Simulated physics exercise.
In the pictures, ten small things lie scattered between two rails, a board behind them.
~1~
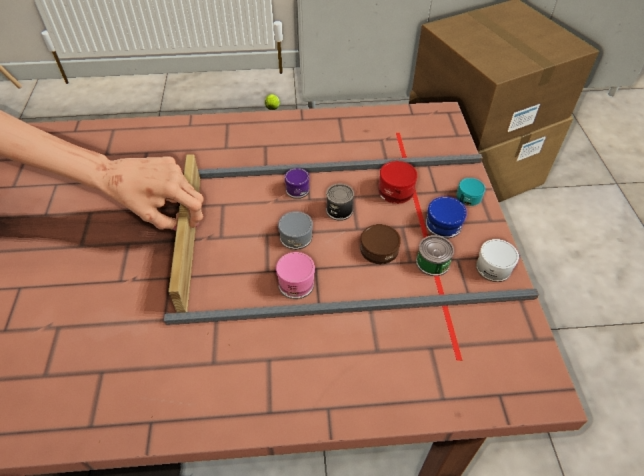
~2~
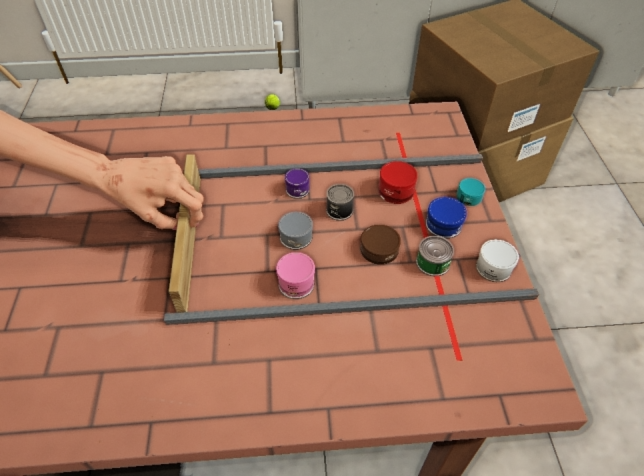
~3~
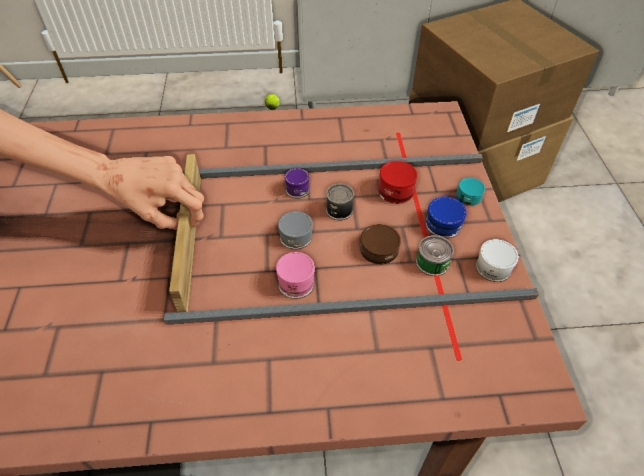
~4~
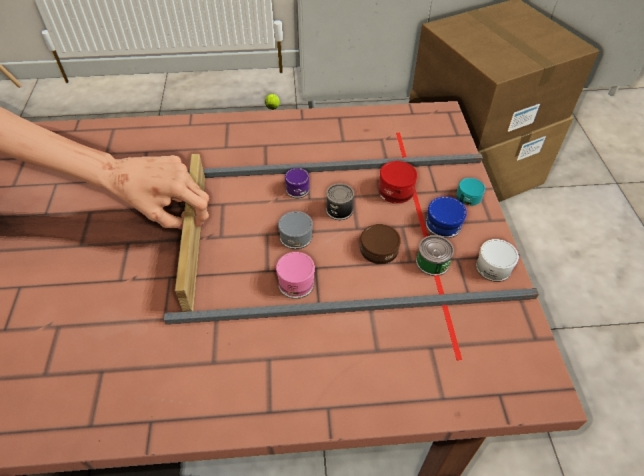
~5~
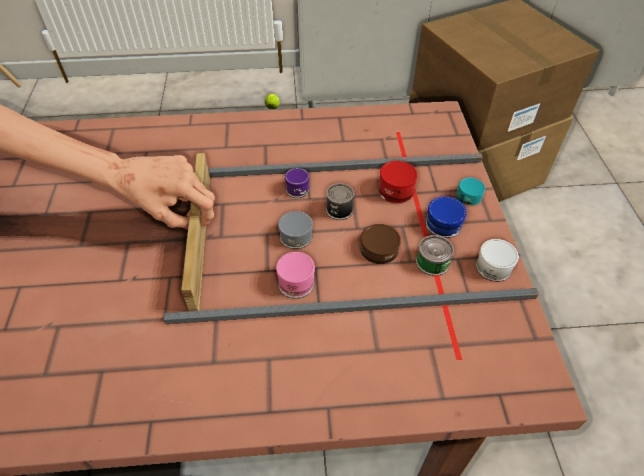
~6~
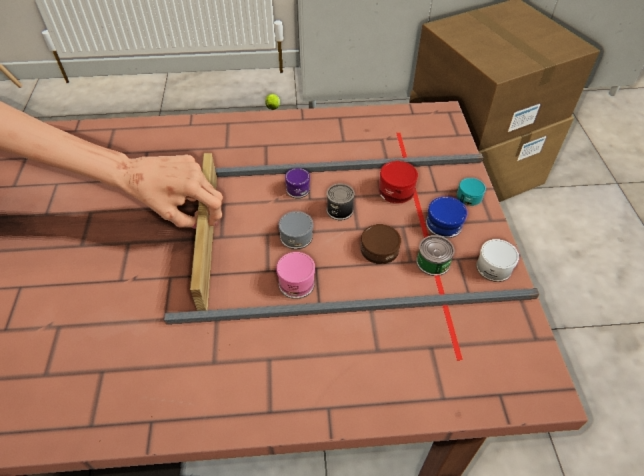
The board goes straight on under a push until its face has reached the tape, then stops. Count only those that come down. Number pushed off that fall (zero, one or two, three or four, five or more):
I predict the table will hold on to all the pieces.
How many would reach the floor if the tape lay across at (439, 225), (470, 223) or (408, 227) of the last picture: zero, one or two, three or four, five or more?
Going through the three places in order, the answers are one to two; more than four; none at all.
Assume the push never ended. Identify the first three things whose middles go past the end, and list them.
They are the white pot, then the turquoise tub, then the blue tin.
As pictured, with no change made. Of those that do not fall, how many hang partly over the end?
The count is 1.
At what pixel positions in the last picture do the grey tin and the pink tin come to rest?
Positions - first (440, 218), then (458, 270).
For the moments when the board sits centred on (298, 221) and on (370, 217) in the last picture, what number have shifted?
So 3, and at the other place 7.
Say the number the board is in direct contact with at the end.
That makes 4.
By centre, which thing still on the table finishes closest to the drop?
White pot.
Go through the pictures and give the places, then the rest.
In the first picture, turquoise tub (471, 192); white pot (497, 261); blue tin (446, 218); board (187, 228); tape (423, 226).
In the second picture, white pot (497, 261); board (187, 228).
In the third picture, blue tin (445, 217); black tin (340, 202).
In the fourth picture, turquoise tub (471, 192); red tub (397, 182).
In the fifth picture, white pot (496, 261); green tin (435, 256).
In the sixth picture, turquoise tub (471, 192); white pot (497, 261); blue tin (446, 217); board (205, 226); tape (424, 226).
Soon after, none off yet; turquoise tub at rest near (471, 192); white pot at rest near (497, 261); blue tin at rest near (446, 217).
At rest, the number that fall off is zero.
